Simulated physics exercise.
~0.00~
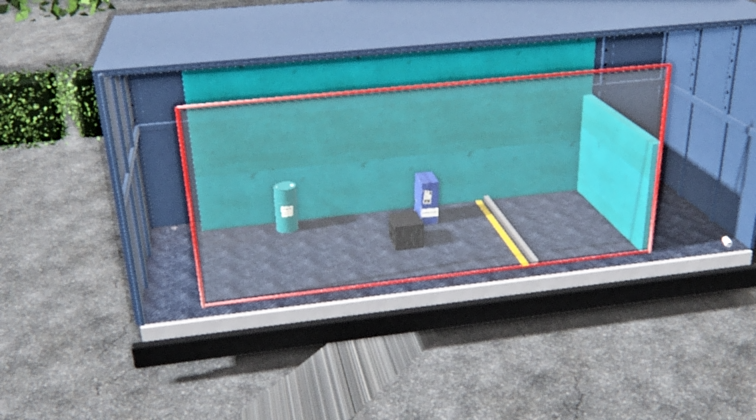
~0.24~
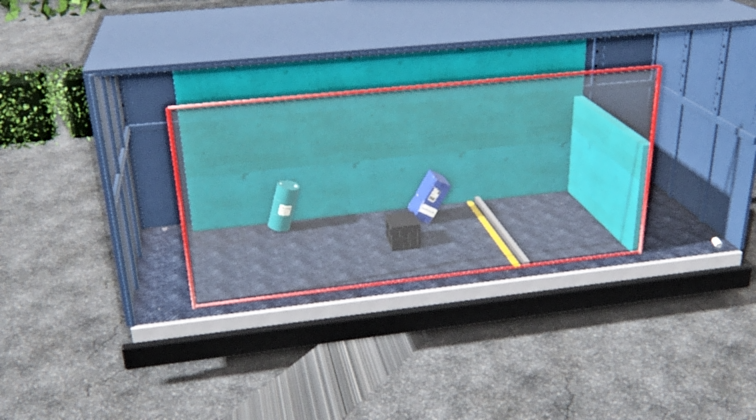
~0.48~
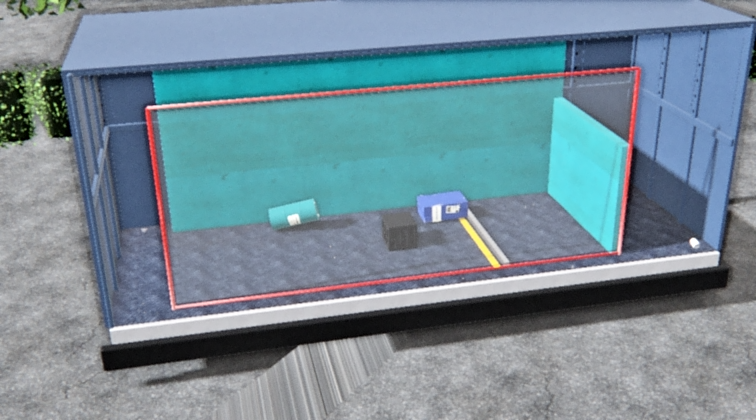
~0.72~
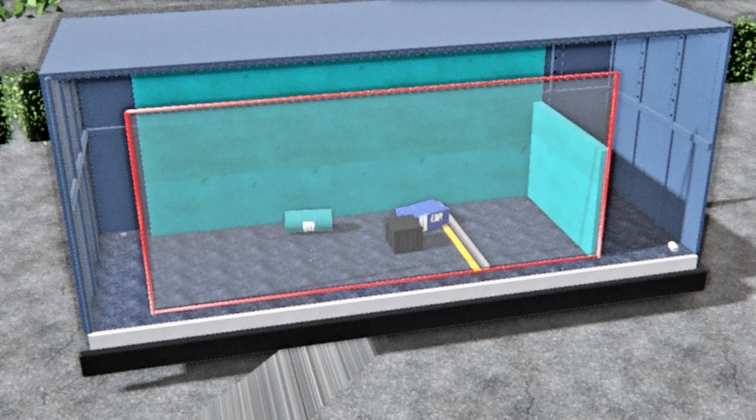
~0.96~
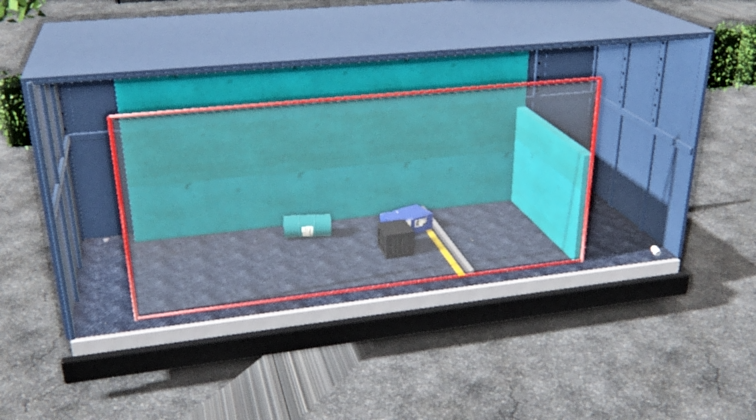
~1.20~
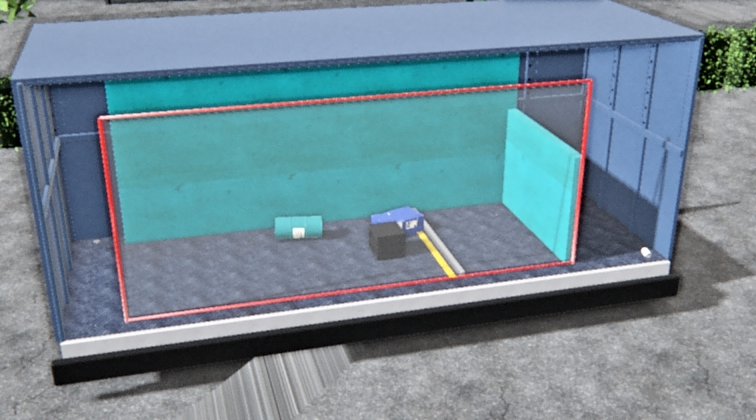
A long blue container with an open, red-edged front stands on grey ground, seen from slightly above, with teal panels at its back and right. Inside, a teal drum stands upright on the left, a blue pack stands near the middle behind a small black crate, and a yellow line crosses the floor to their right. The drum and the pack both lean to the right, then topple onto their sides. The pack drops beside the line and shifts back a little toward the crate, while the drum settles. Finally all three rest short of the yellow line.
